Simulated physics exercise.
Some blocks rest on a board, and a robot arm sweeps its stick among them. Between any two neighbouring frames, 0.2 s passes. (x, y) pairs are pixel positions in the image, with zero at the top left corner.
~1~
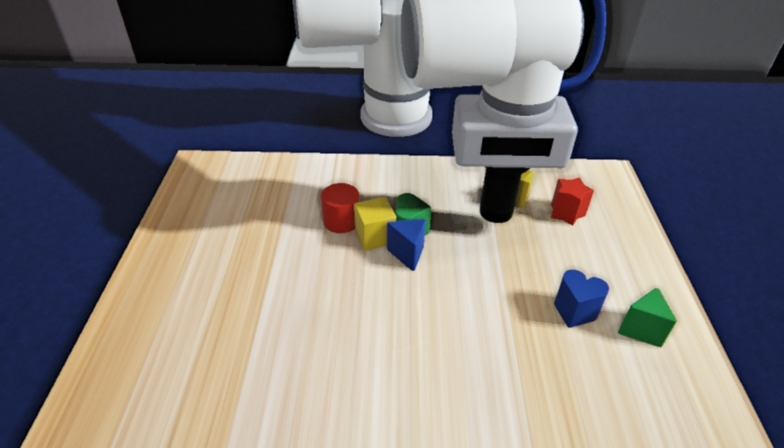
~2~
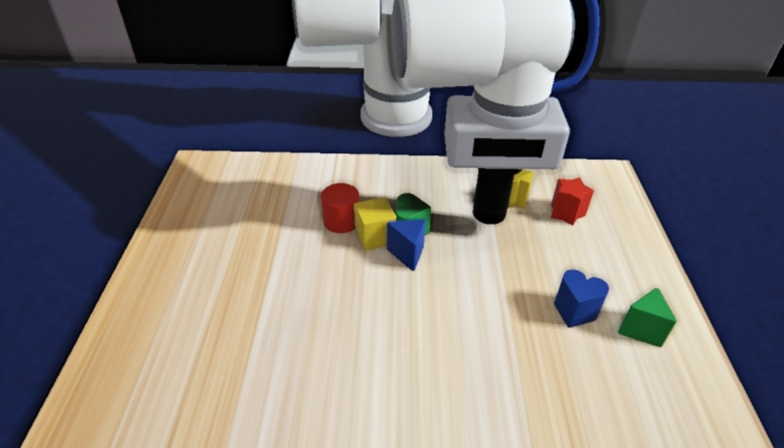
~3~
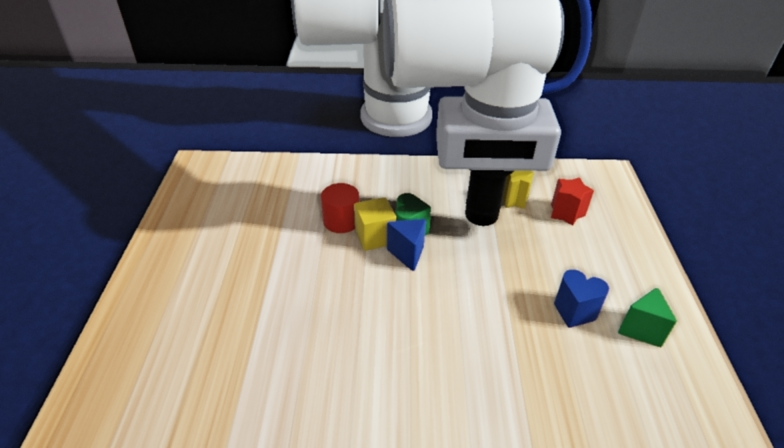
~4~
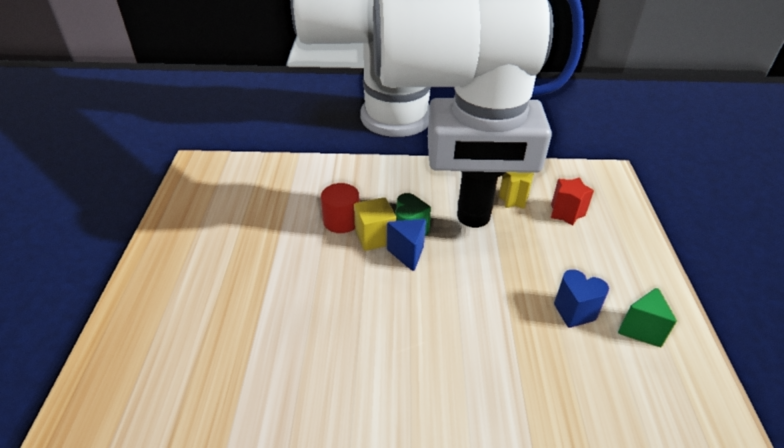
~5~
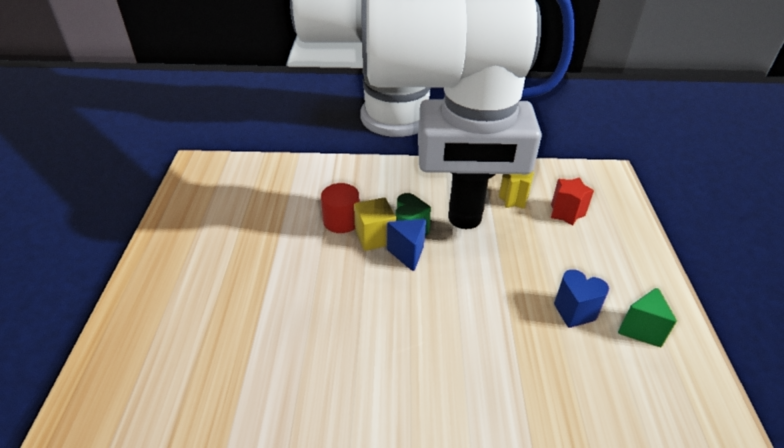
In this clip, a robot arm slides its black stick slowly a short way left across a wooden board, moving nearer a cluster of red, yellow, green and blue blocks, while all the blocks on the board stay still.
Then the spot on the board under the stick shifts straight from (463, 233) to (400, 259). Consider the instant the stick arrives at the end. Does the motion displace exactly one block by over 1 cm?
Yes, I think so.
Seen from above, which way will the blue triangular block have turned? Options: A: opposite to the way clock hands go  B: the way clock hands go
A
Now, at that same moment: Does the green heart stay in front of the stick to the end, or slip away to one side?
My guess is it ends up beside or behind the stick.
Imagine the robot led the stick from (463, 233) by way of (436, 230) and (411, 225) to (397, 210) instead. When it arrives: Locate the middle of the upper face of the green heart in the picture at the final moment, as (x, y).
Put as a pixel place, it's (372, 200).
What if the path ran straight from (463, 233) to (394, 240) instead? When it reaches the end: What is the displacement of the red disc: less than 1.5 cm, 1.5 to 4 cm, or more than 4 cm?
By the end of the path, it will have gone short of 1.5 cm.
The first path, step by step. Halfway along, stick at (433, 232); blue triangular block at (403, 229), turned 15° anticlockwise.
At the end, stick at (401, 245); yellow square block in place; blue triangular block at (371, 239), turned 35° anticlockwise; green heart at (408, 203).
